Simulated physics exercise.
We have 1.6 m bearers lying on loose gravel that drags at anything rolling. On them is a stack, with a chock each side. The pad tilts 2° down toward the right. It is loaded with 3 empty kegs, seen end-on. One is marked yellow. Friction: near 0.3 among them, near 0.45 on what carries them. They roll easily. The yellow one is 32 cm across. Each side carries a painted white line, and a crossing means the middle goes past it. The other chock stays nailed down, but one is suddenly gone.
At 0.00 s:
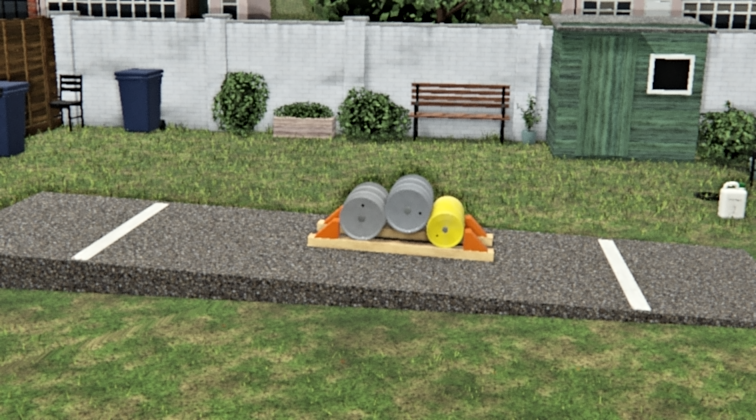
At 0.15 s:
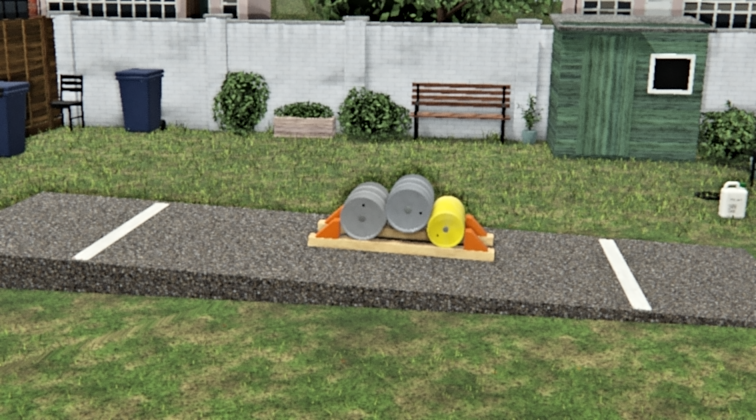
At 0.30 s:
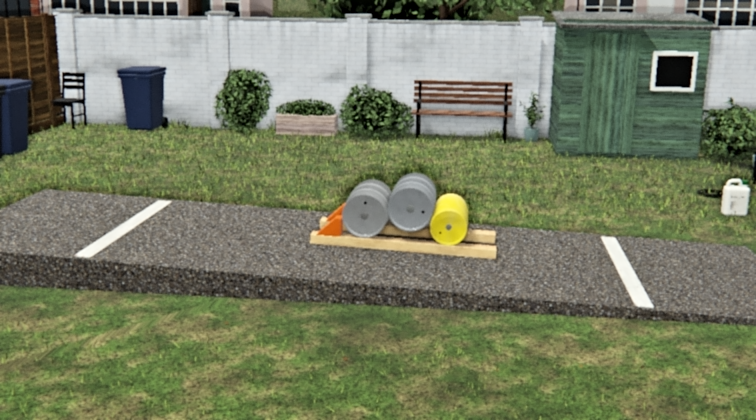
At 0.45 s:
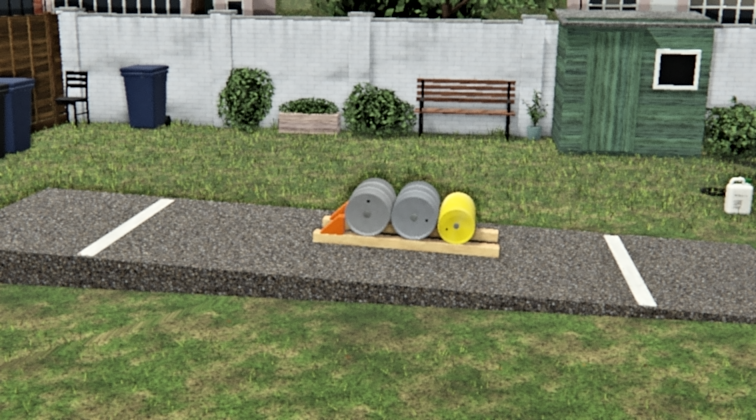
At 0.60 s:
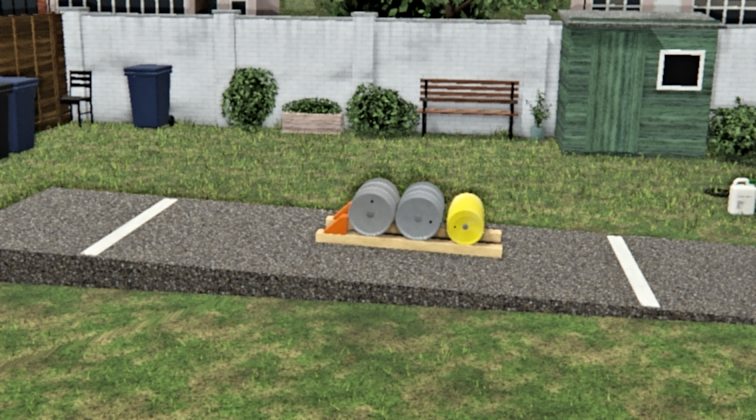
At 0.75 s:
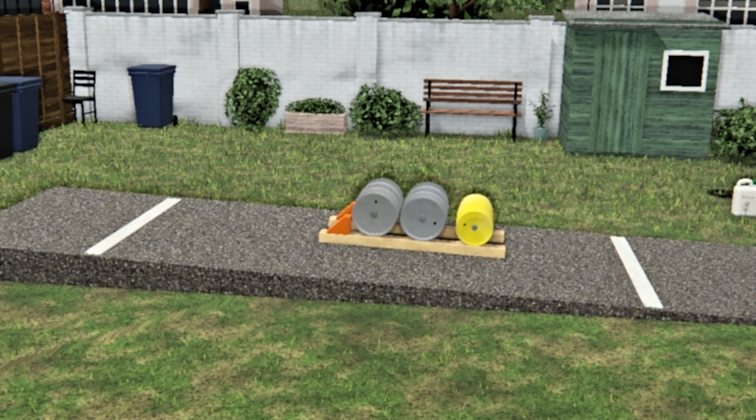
Three stacked barrels settling into a row on wooden rails after the right orange chock disappears, the yellow one shifting slightly right.
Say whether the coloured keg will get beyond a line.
In the end, the yellow one makes it across a line.
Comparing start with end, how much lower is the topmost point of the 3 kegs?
About 25 cm.
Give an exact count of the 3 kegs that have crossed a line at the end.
Exactly 3 of the lot.
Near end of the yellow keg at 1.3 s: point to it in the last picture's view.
Roughly at (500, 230).
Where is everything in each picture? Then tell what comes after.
The first picture shows yellow (445, 230); both chocks in; lines at (122, 230) and (623, 273); the pad slopes 2° down to the right; 2 of the 3 form the bottom row.
The second picture shows yellow (446, 230).
The third picture shows yellow (449, 228); right chock gone.
The fourth picture shows yellow (456, 226).
The fifth picture shows yellow (465, 227).
The sixth picture shows yellow (475, 228); lines at (134, 225) and (635, 271).
By 1.3 s, yellow is on the bearers, 5 cm from the bearers' right end, rolling right; 0 of 3 have crossed.
By 2.0 s, yellow is off the bearers, 75 cm short of the right line, rolling right; 0 of 3 have crossed.
By 2.7 s, yellow is off the bearers, 30 cm short of the right line, rolling right; 0 of 3 have crossed.
By 3.5 s, yellow is past the right line; 1 of 3 has crossed.
Finally (7.8 s), yellow is past the right line; 3 of 3 have crossed.
